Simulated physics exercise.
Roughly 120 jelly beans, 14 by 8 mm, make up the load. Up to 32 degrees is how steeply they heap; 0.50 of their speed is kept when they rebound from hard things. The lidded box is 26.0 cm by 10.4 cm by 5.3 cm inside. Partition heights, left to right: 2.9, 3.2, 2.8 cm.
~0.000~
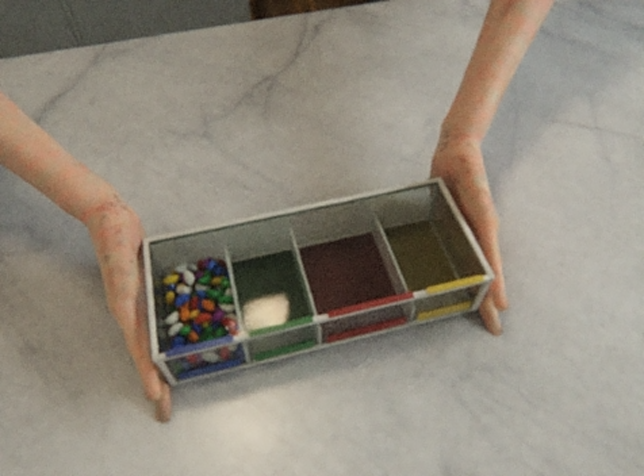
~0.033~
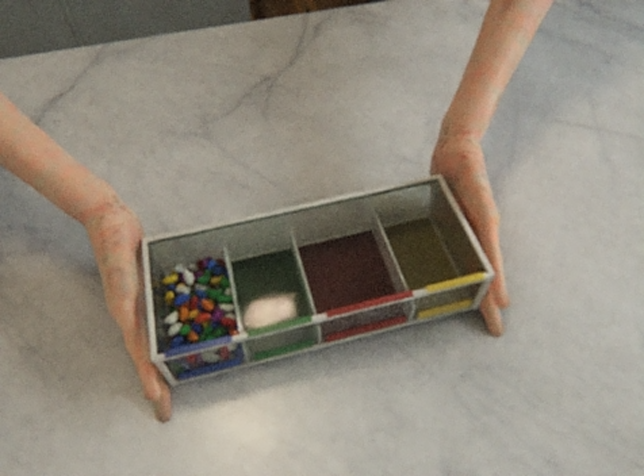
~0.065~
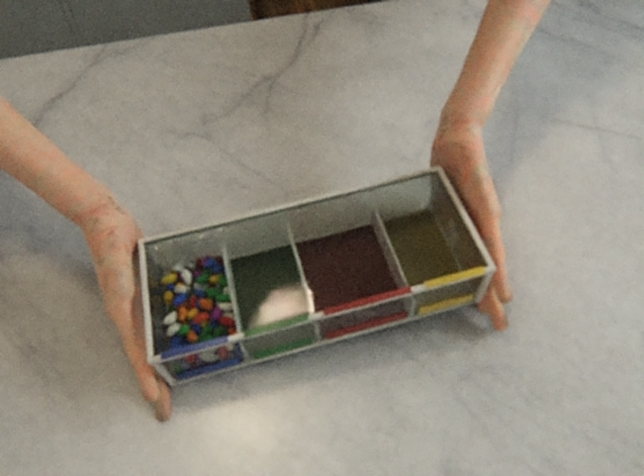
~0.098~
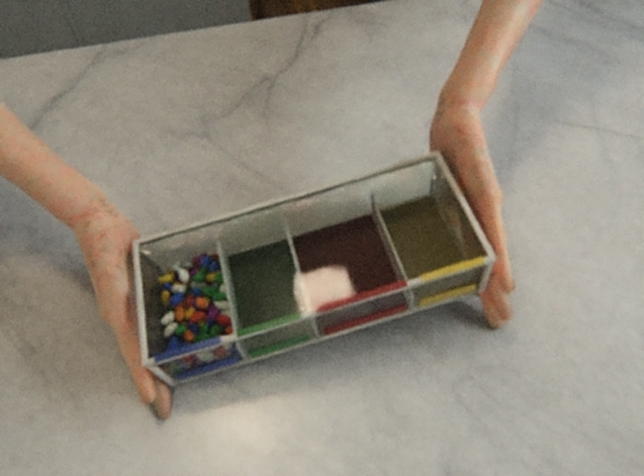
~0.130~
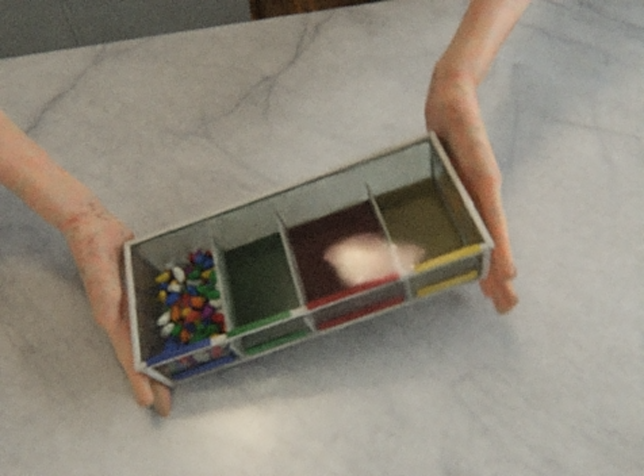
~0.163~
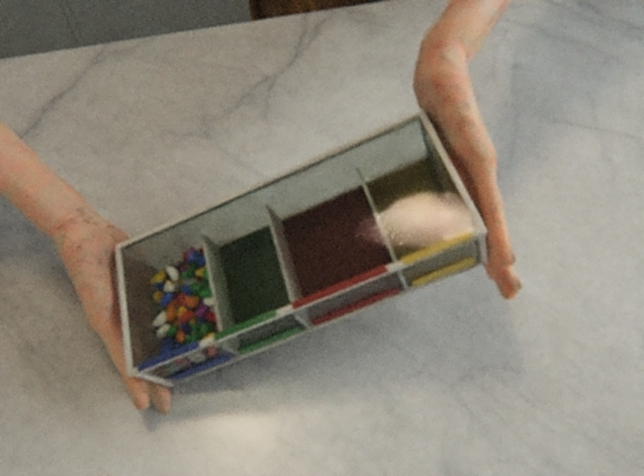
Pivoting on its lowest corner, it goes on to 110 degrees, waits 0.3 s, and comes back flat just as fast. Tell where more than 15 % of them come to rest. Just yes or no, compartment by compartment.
Red gets a no, blue gets a yes, green gets a no, yellow gets a no.
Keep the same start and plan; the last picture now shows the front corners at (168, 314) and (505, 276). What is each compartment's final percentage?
Per cent by compartment: Red 0, blue 0, green 0, yellow 100.
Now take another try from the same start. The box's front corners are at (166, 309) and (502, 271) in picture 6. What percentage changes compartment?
Estimate: Around 100 %.
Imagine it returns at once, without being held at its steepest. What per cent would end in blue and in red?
Final amounts would be blue 100% and red 0%.
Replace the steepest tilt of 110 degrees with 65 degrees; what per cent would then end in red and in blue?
Then the red compartment would keep 0 per cent and the blue one 100 per cent.
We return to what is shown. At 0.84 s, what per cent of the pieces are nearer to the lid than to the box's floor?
I'd say around 50 percent of the pieces.
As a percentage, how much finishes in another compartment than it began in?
0 percent.
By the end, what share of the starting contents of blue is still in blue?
Something like 100 per cent.
Then, at 0.84 s, tilt 110 degrees; blue 100 %.
Then, at 1.29 s, tilt 63 degrees; blue 100 %.
Then, at 1.82 s, tilt 0 degrees; blue 100 %.
In the end, at 2.1 s, red 0 %, blue 100 %, green 0 %, yellow 0 %.
